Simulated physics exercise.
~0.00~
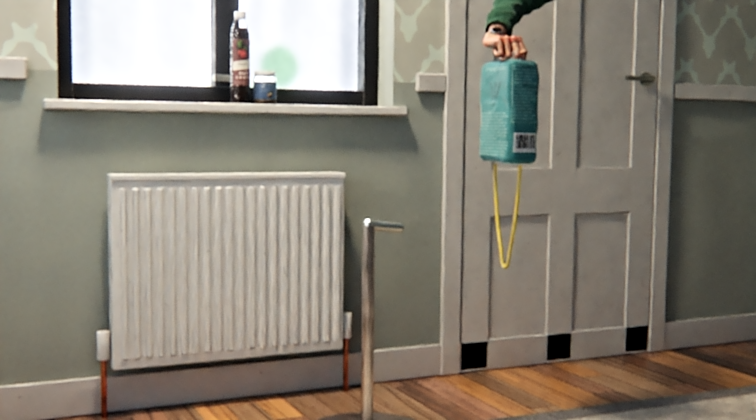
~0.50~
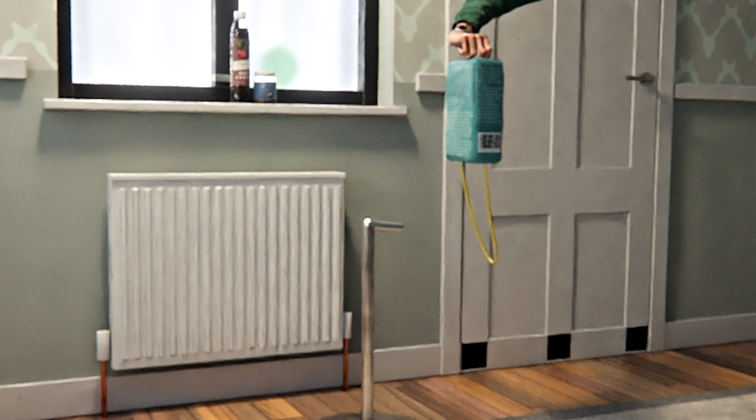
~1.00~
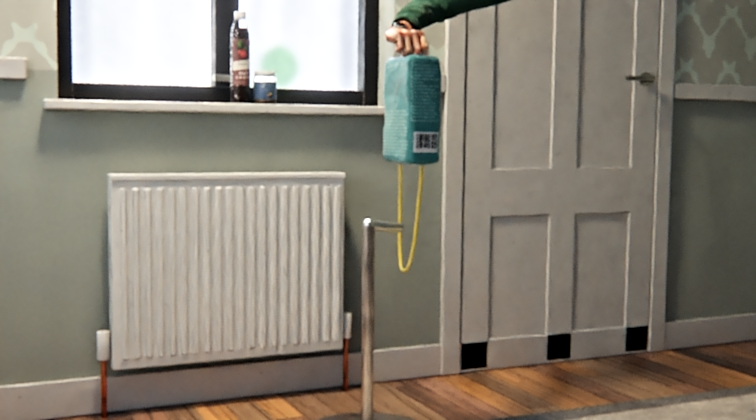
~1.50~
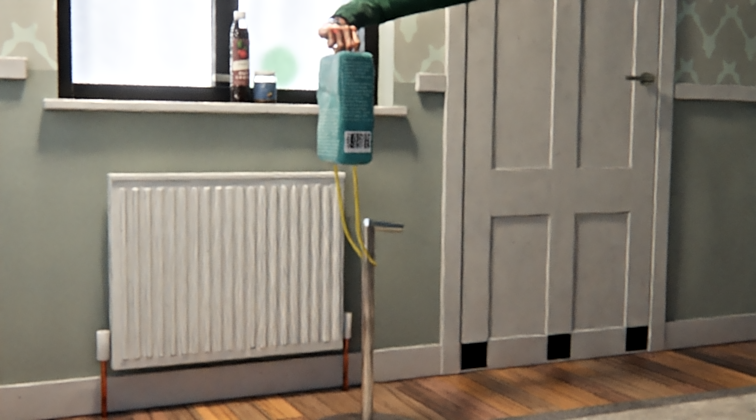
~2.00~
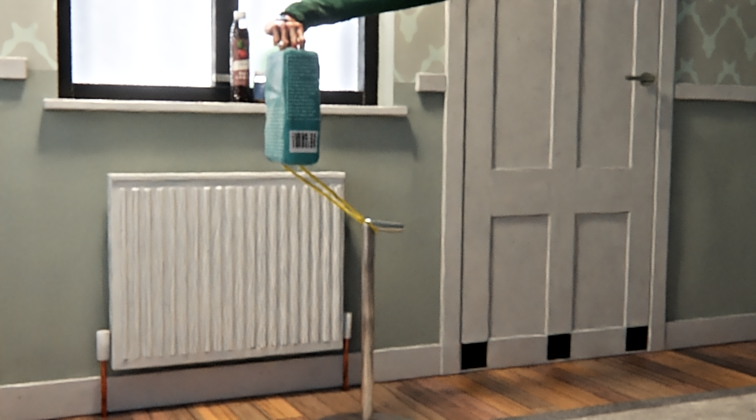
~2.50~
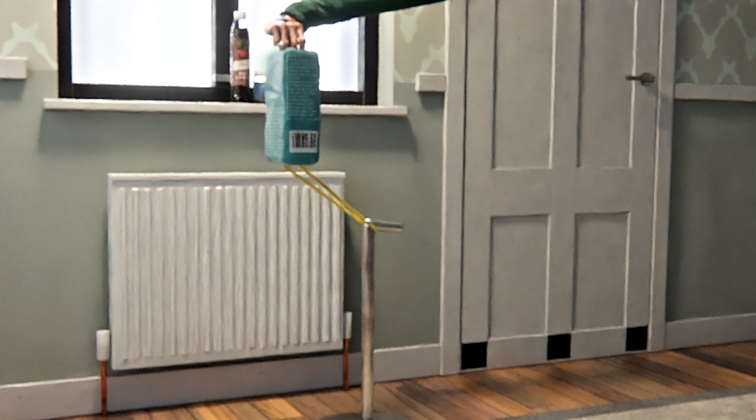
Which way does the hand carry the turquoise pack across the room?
The hand carries the turquoise pack to the left, from in front of the door to beyond the post.
